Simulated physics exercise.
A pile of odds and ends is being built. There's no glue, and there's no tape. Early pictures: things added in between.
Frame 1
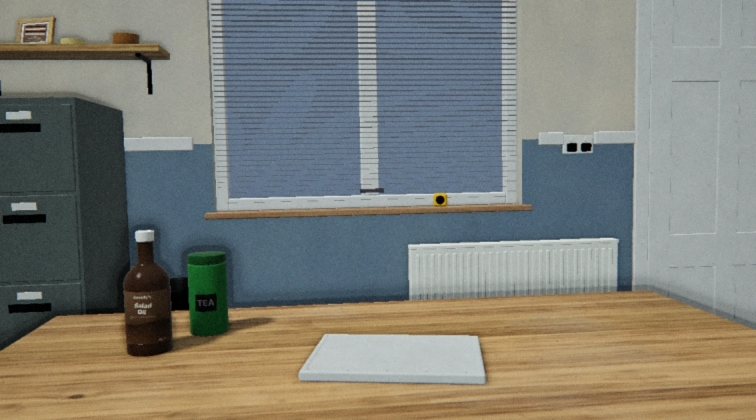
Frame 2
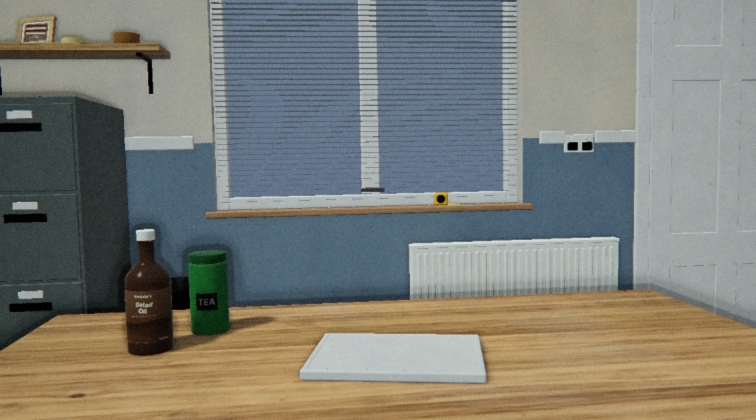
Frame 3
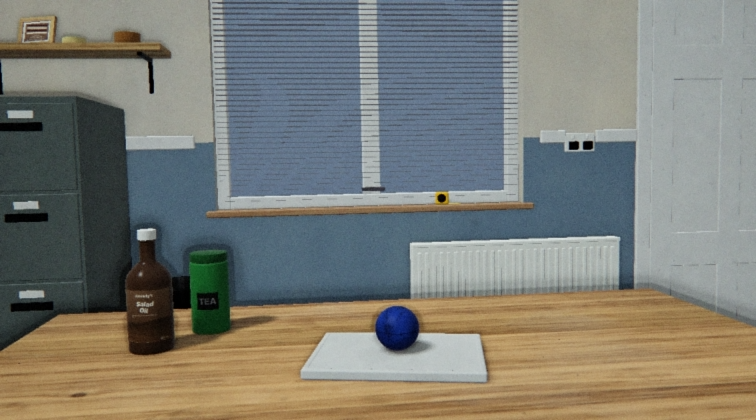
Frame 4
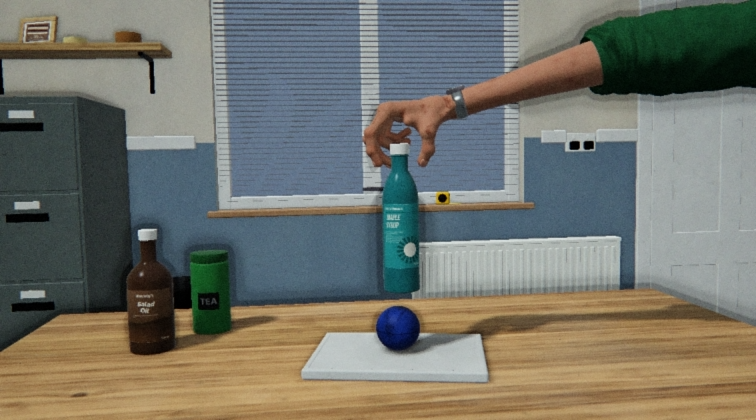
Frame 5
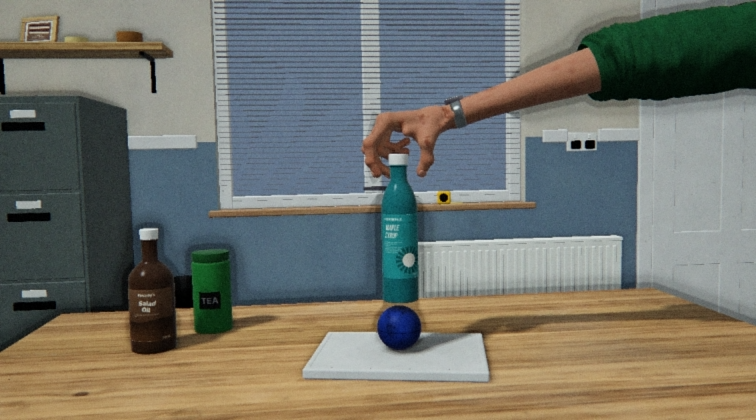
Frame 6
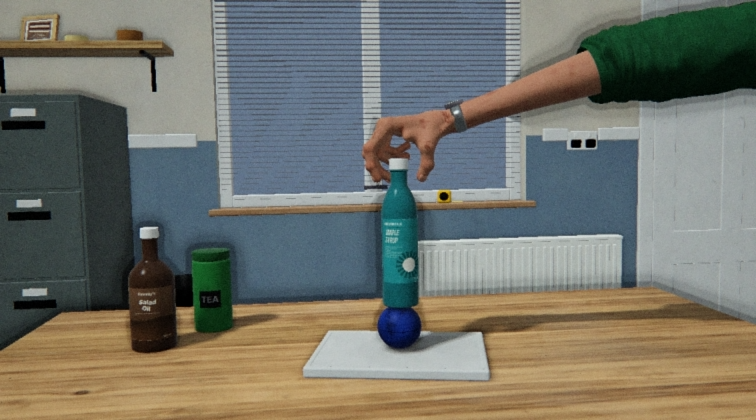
A blue ball appeared on the white tray on the wooden table, and then a hand reaching in from the right lowered a turquoise bottle onto it, keeping hold of the cap.
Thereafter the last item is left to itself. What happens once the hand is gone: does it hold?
I expect the stack will not stand.
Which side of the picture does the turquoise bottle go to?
Off rightwards in the picture.
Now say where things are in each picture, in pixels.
In the first frame, the last thing is not in view yet; green jar (208, 293).
In the second frame, the last thing is not in view yet; white tray (397, 356).
In the third frame, the last thing is not in view yet; green jar (210, 291).
The fourth frame shows still above its spot; turquoise bottle (400, 217); white tray (399, 355).
The fifth frame shows still above its spot; turquoise bottle (399, 228); green jar (212, 291).
The sixth frame shows set down, still held; turquoise bottle (400, 232); white tray (400, 353).
Then, 0.70 s on from there, turquoise bottle now fallen.
Then, 1.00 s on from there, things are still on the move.
In the end, fallen, turquoise bottle; the other 4 unmoved. The pile loses its balance.
